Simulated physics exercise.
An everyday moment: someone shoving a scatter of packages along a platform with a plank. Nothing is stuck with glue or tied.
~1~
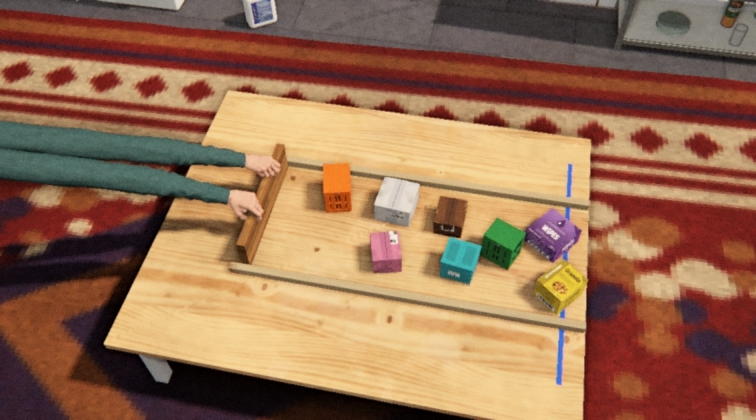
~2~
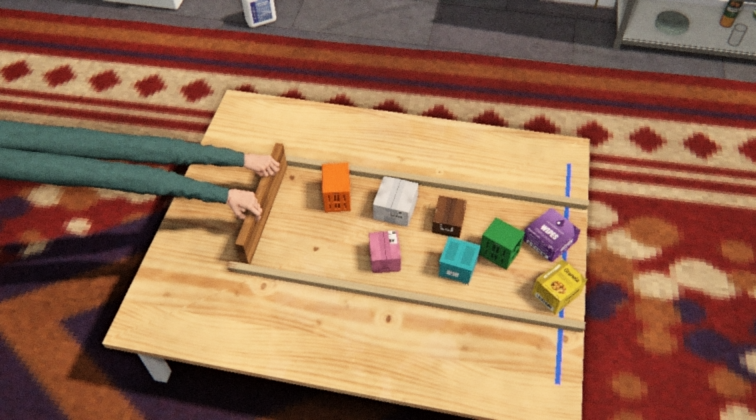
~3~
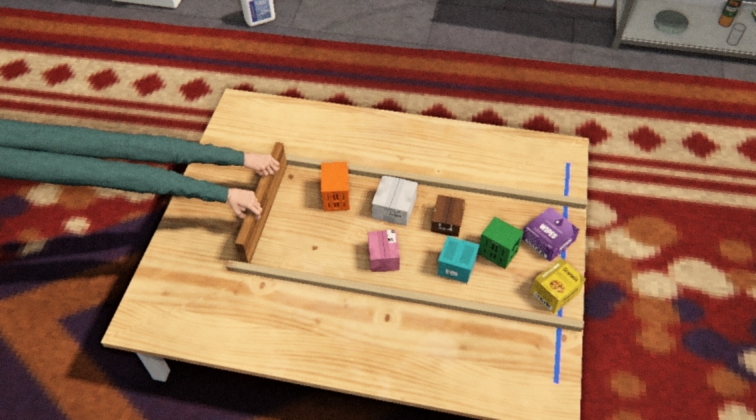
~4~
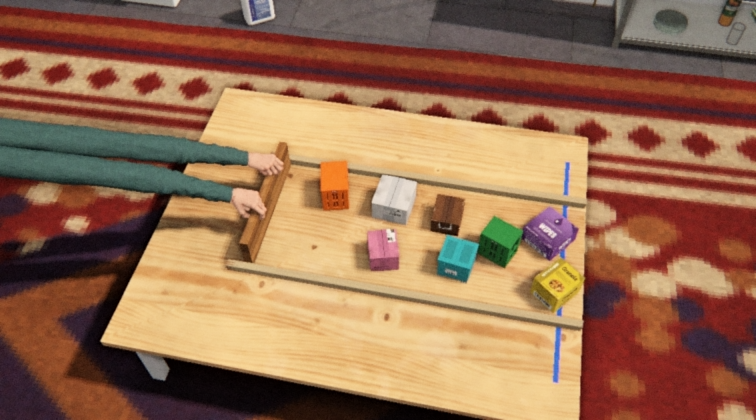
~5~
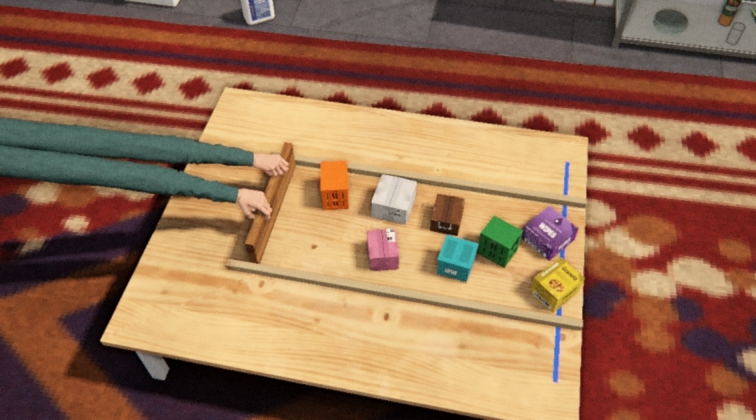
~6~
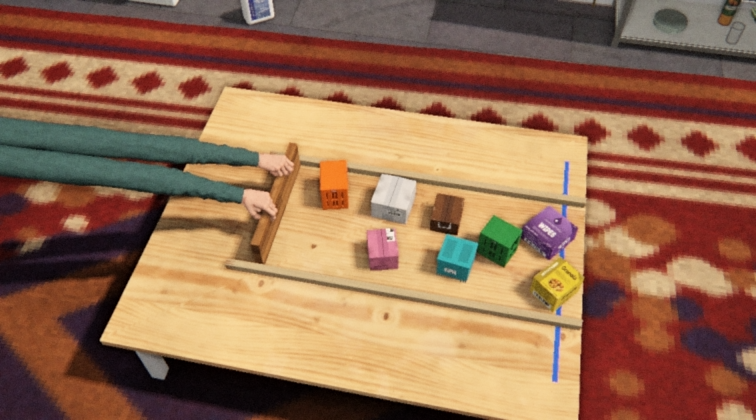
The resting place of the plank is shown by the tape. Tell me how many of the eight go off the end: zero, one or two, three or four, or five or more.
It is going to spill five or more of them.
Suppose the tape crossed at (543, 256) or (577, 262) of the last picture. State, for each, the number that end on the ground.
Try by try, 6 and 8.
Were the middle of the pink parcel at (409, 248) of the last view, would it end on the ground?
In that case it holds its spot.
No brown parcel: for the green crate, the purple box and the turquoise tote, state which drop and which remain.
Result - green crate: It comes off; purple box: It comes off; turquoise tote: It comes off.
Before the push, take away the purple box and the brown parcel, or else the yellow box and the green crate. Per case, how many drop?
Try one: 4; try two: 4.
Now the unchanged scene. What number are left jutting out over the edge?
That comes to 2 of them.
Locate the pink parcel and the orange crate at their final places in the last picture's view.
They end up close to (577, 285) and (580, 225).
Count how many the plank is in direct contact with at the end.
Total: 2.
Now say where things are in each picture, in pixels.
Yellow box (560, 287); purple box (552, 235); green crate (502, 244); plank (264, 203); tape (565, 262), in the first frame.
Purple box (551, 235); orange crate (337, 188), in the second frame.
Green crate (500, 243); turquoise tote (458, 260), in the third frame.
Yellow box (557, 285); brown parcel (448, 215), in the fourth frame.
Purple box (549, 233); plank (272, 202), in the fifth frame.
Yellow box (556, 284); purple box (549, 233); green crate (499, 241); plank (277, 202); tape (562, 259), in the sixth frame.
A little later, none off yet; yellow box at rest near (556, 284); purple box at rest near (549, 233); green crate at rest near (499, 241).
Next, none off yet; yellow box at rest near (557, 284); purple box shifted about its own width near (584, 235); green crate shifted about its own width near (537, 253).
When it is over, the number that fall off is five or more; down, white parcel, brown parcel, turquoise tote, green crate, purple box and yellow box.
